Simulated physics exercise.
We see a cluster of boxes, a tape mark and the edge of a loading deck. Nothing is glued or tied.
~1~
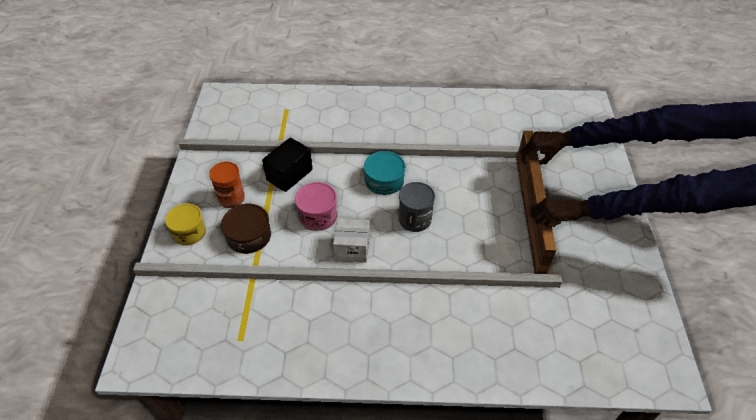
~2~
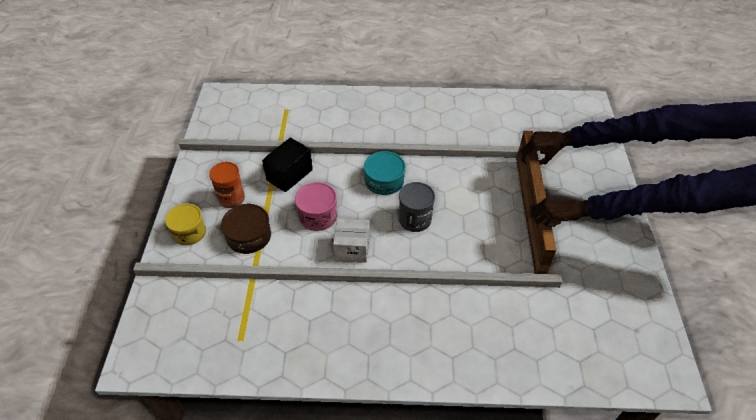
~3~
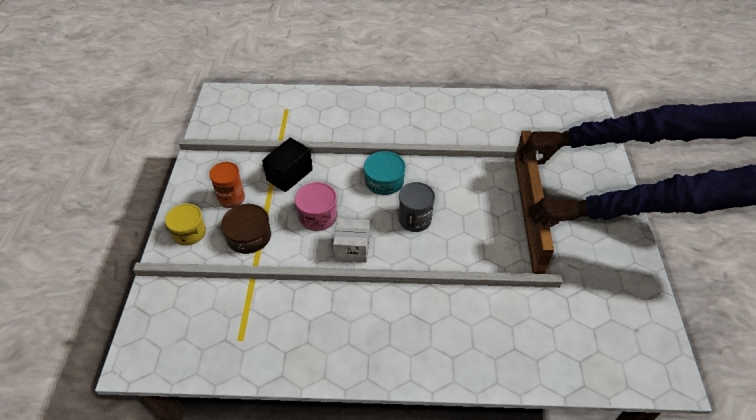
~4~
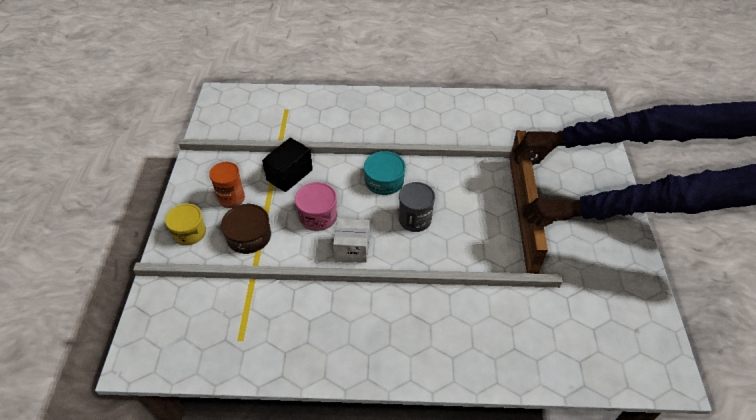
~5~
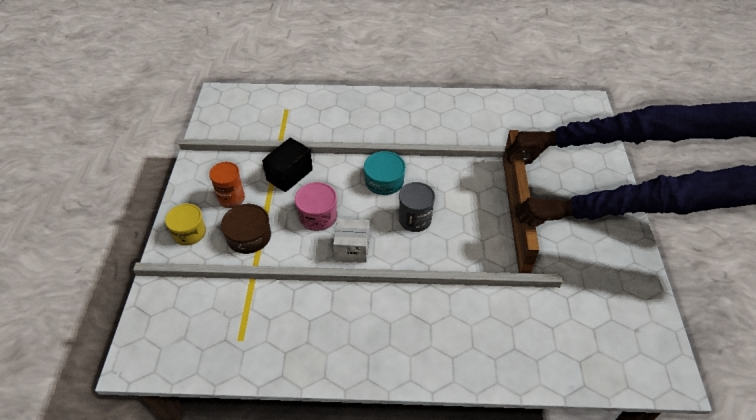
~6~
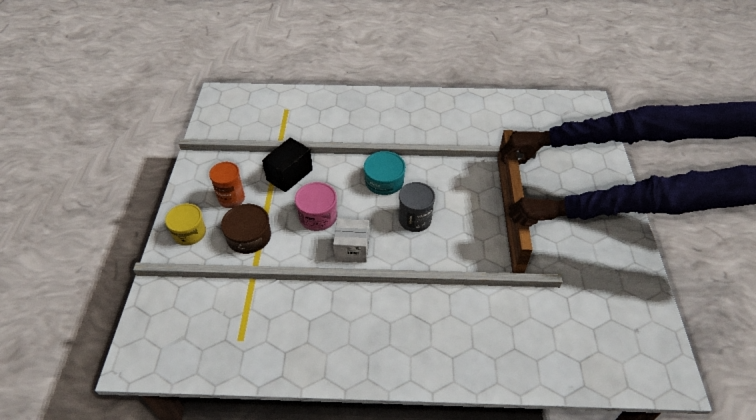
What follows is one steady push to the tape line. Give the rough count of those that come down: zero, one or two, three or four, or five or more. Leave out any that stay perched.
Here the number that fall off is zero.
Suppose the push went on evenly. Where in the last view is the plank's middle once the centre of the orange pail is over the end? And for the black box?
Near (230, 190) and (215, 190).
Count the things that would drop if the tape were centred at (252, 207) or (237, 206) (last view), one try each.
It would be 0 and 1.
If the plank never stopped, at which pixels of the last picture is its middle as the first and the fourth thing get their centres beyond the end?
First at (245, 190), next at (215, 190).
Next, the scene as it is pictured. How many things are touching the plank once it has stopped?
It touches 3.
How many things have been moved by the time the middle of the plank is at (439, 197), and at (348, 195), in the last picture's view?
First 0, then 4.
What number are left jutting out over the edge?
It comes to 0.
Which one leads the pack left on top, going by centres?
The yellow pail ends nearest.
Soon after, none off yet; yellow pail at rest near (186, 225); orange pail at rest near (228, 186); brown pail at rest near (247, 229).
In the end, the number that fall off is zero.
